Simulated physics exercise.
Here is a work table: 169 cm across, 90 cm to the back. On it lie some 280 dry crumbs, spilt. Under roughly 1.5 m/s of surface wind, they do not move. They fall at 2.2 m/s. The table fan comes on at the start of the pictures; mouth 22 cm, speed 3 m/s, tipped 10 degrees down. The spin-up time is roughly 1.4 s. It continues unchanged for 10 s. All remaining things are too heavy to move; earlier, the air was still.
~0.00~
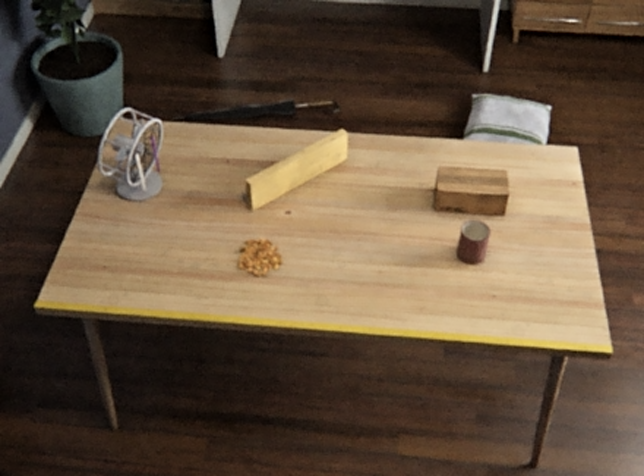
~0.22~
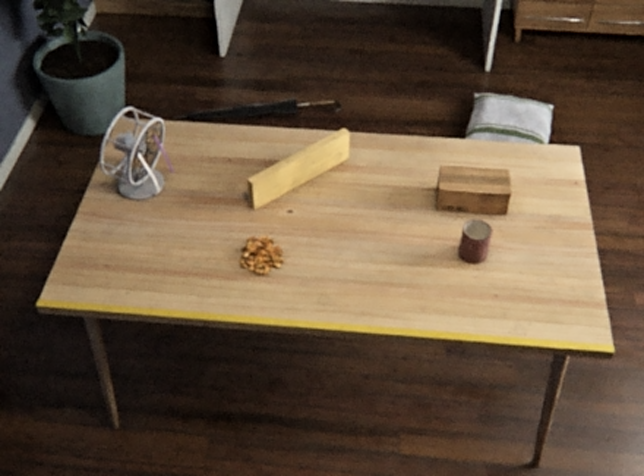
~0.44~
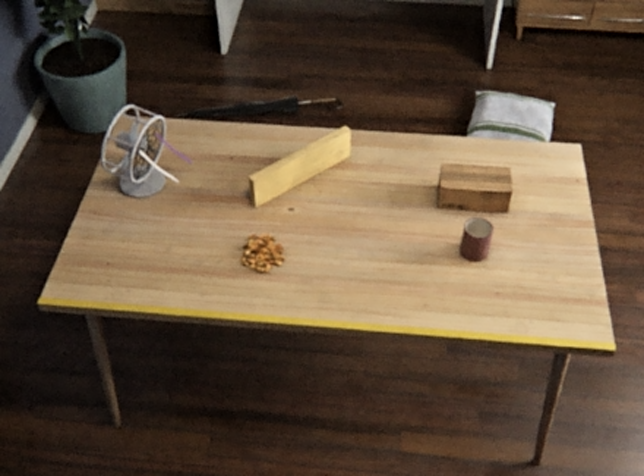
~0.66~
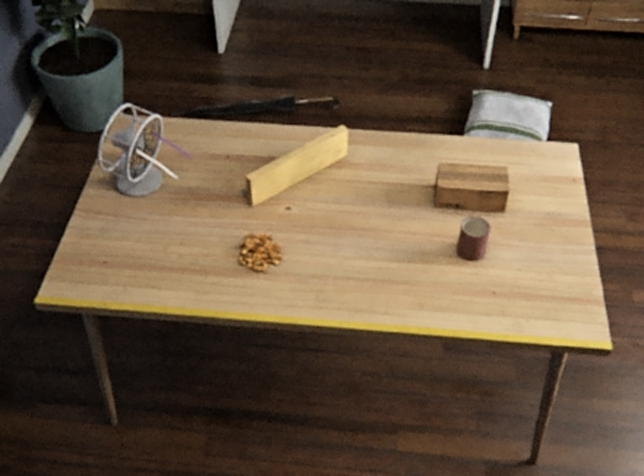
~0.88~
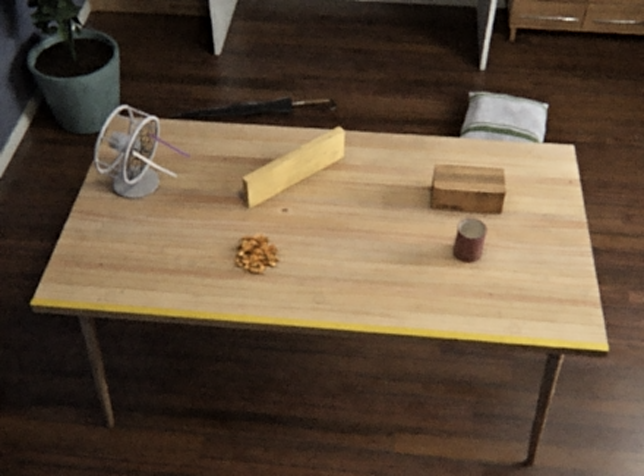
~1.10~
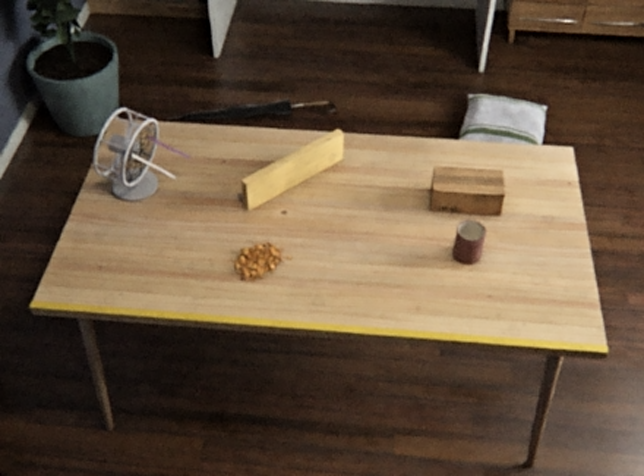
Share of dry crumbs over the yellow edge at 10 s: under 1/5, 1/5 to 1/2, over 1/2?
Over fifty percent.
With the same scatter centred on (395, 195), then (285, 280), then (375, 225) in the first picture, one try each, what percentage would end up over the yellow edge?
In turn: 0 per cent, 100 per cent, 0 per cent.
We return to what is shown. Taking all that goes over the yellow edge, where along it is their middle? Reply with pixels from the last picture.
Midpoint of crossings, approx. (334, 331).
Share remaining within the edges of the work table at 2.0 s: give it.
Close to 0 in a hundred are still there at that time.
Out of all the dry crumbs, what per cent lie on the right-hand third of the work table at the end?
I'd estimate around 0 per cent.
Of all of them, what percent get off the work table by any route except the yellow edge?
Roughly 0 per cent.
After 2.0 s the count stands so, 100 % are over the yellow edge.
After 3.2 s the count stands so, 100 % are over the yellow edge.
After 5.5 s the count stands so, 100 % are over the yellow edge.
After 10.0 s, at the end, 100 % are over the yellow edge.
